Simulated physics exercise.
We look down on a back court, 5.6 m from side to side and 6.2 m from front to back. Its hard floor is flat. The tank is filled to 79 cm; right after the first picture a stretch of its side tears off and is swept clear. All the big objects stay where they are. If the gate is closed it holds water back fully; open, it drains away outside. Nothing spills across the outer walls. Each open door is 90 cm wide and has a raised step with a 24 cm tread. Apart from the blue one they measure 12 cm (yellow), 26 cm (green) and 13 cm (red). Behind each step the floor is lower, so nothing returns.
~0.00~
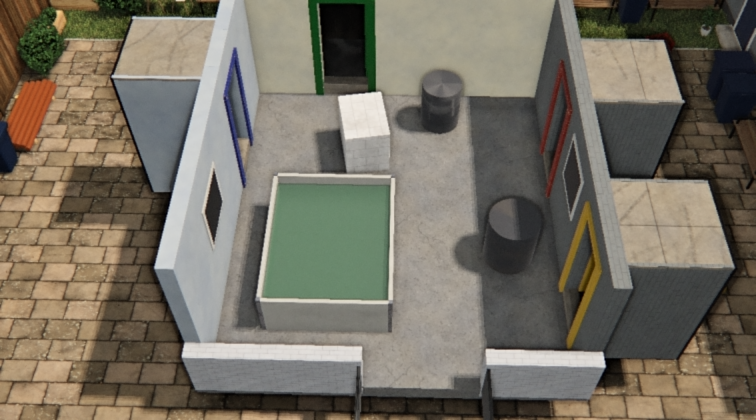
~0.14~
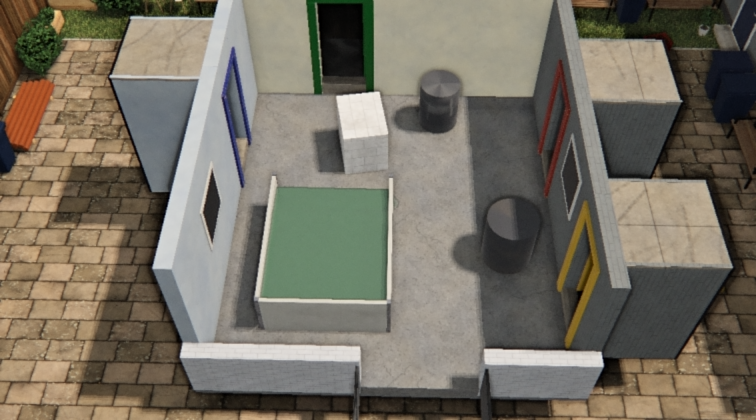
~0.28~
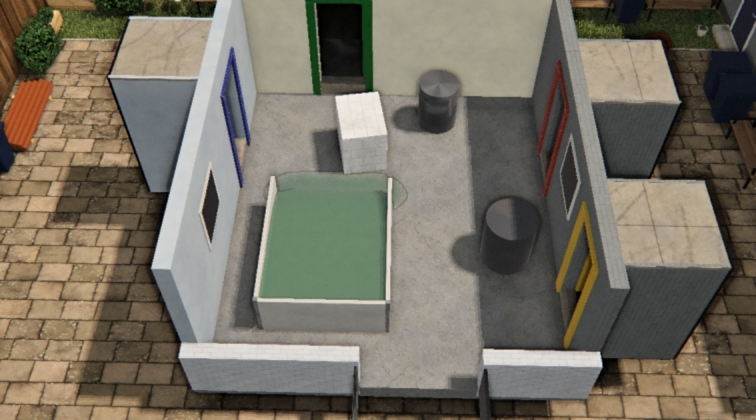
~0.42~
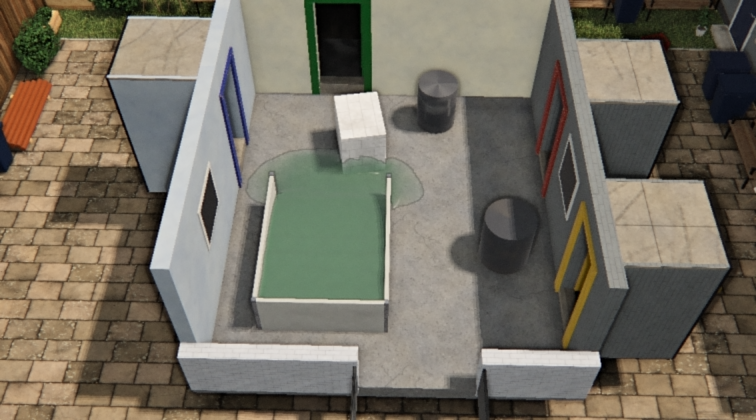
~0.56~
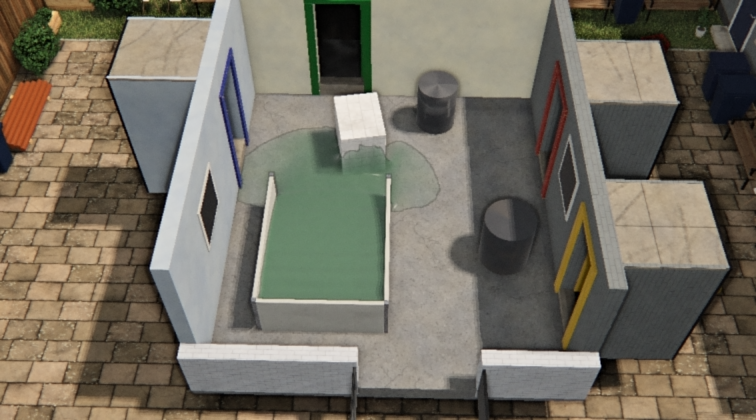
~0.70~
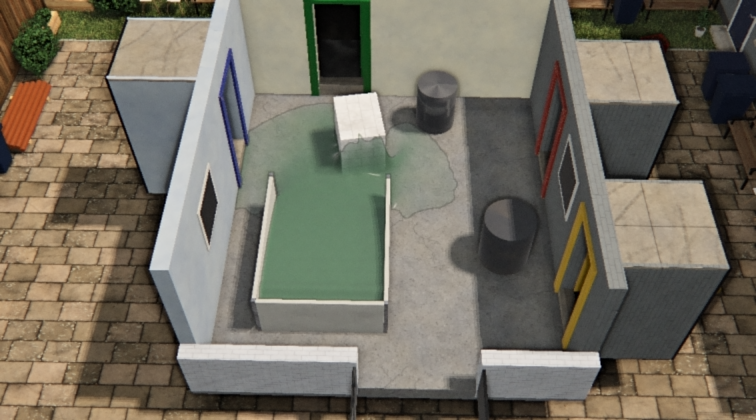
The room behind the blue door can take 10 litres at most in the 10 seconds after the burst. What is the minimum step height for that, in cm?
It would have to be roughly 31 cm high.
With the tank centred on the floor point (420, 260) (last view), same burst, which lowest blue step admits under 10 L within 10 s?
Then roughly 16 cm.
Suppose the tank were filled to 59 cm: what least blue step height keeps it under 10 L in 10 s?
Then roughly 23 cm.
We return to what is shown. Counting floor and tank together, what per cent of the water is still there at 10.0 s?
Roughly 80 in a hundred.
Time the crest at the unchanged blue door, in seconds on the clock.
Near 2.8 s.
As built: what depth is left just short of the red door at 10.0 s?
About 12.0 cm.
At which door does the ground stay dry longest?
The yellow one.
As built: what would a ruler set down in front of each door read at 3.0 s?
Depths in cm: Yellow 1, green 29, red 20, blue 32.
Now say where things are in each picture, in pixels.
The tank at (330, 237) is whole and still, 79 cm deep; the blue door at (240, 126) is dry, in the first frame.
Water pours out on the far side and has run 0.3 m, to a hidden place; about 10 cm deep outside, 79 cm at the back, in the second frame.
The front is at (330, 174), 0.8 m from the gap on the far side; 1.7 m2 of floor is wet, 79 cm left at the back, in the third frame.
The front is at (302, 152), 1.4 m from the gap on the far side; 3.0 m2 of floor is wet, 79 cm left at the back, in the fourth frame.
Water pours out on the far side and has run 2.0 m, to (317, 130); about 10 cm deep outside, 74 cm at the back, in the fifth frame.
The front is at (313, 107), 2.6 m from the gap on the far side; 6.4 m2 of floor is wet, 66 cm left at the back; water is at the blue door at (235, 127), in the sixth frame.
After 1.4 s water covers 40 % of the floor, deepest (61 cm) near (264, 96); 17 cm at the blue door, 0 litres in over its 21 cm step.
After 3.0 s water covers 60 % of the floor, deepest (40 cm) near (415, 117); 32 cm at the blue door, 35 litres in over its 21 cm step.
After 10.0 s water covers 100 % of the floor, deepest (14 cm) near (521, 100); 9 cm at the blue door, 67 litres in over its 21 cm step.
At the blue door as built, the water arrived by 0.7 s and peaked near 32 cm at 2.8 s.
Run again over the same 10 s with other heights there, 22 litres in over 27.5 cm, 1 litre over 37.5 cm. The limit of 10 litres is kept from about 31 cm up.
